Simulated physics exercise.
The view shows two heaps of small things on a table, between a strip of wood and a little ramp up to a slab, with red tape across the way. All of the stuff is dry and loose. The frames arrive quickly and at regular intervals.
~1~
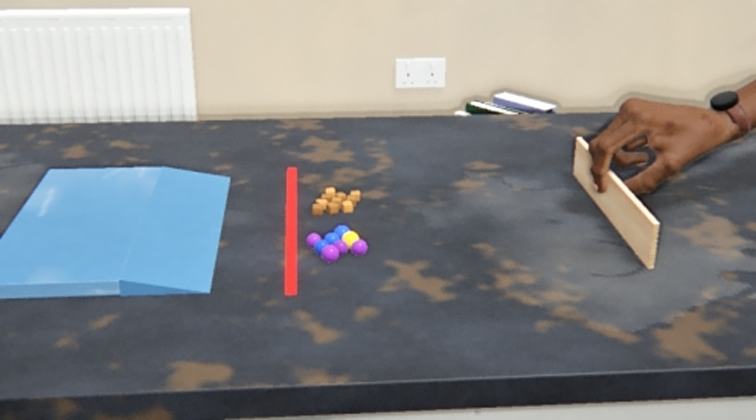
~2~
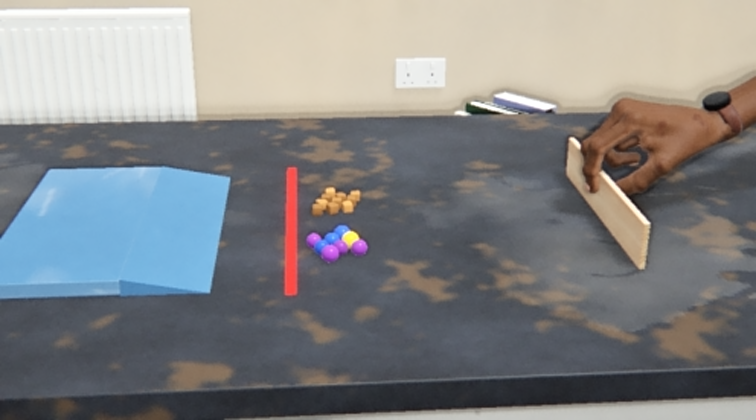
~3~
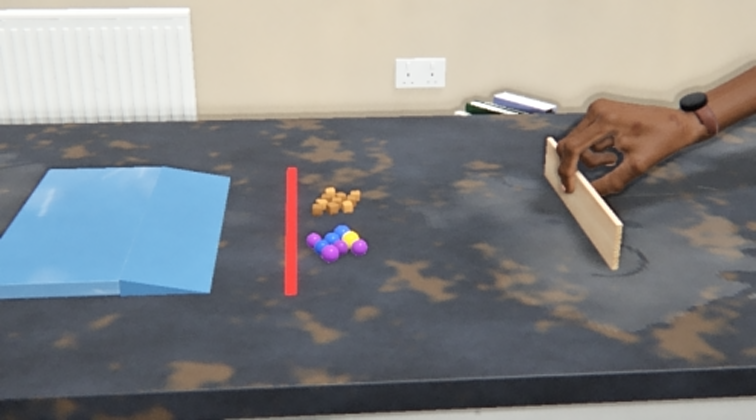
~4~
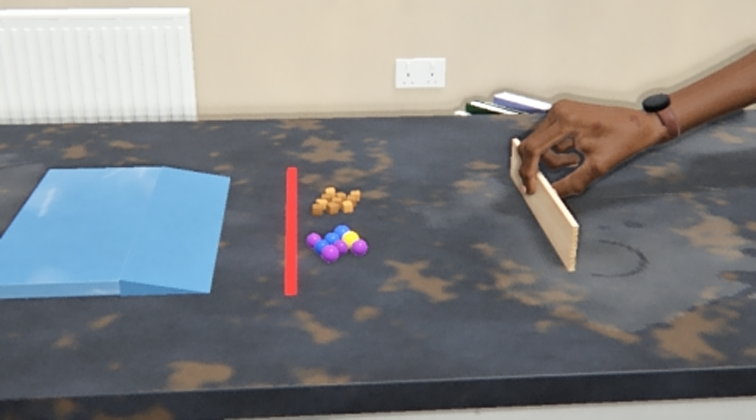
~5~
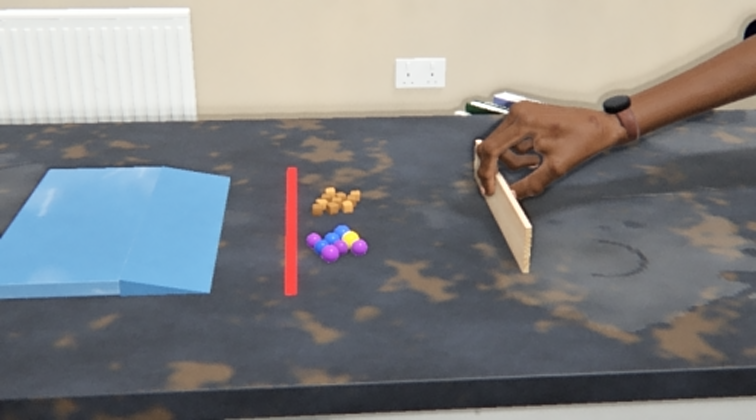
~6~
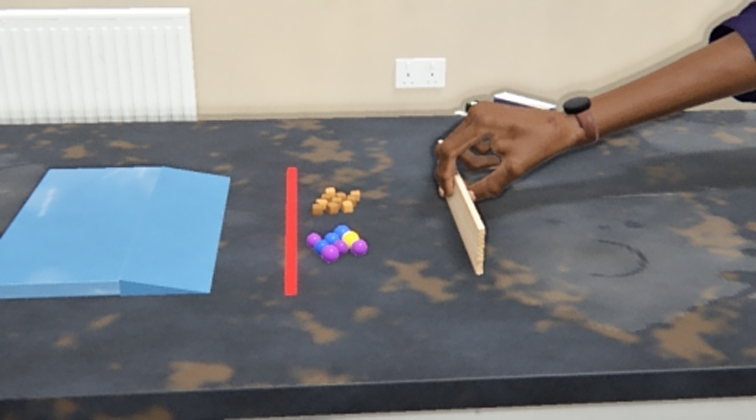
A dark-skinned hand wearing a dark wristband slides an upright strip of pale wood steadily leftward from the right side of the table, more of the forearm coming into view, while the camera and everything else stay still. The dark, brown-blotched tabletop is seen from the front and slightly above, before a cream wall with a radiator and socket. Brown cubes sit behind purple, blue and yellow balls, right of red tape and a blue ramped slab.
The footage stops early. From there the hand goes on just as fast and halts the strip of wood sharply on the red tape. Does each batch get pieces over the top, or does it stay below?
In order: The front batch will succeed in part at least. The back batch will fail to get any pieces up.
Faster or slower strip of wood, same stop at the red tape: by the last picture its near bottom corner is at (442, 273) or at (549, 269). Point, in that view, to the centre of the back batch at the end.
In the first try it comes to rest at (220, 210), and in the second at (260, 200).
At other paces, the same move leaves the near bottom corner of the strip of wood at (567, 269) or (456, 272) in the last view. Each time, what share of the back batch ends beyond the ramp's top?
Lab note: Share about 0 per cent at the first pace, 0 per cent at the second.
Then, 0.14 s after the last picture, strip of wood still moving, near (358, 182); front batch all short of the ramp; back batch all short of the ramp.
Then, 0.29 s after the last picture, strip of wood stopped at the red tape; front batch about half on the ramp, about half short of the ramp; back batch all short of the ramp.
Then, 0.57 s after the last picture, strip of wood stopped at the red tape; front batch all past the top; back batch about a third on the ramp, about two thirds short of the ramp.
By the end, strip of wood stopped at the red tape; front batch all past the top; back batch none past the top, about a quarter on the ramp, most short of the ramp.
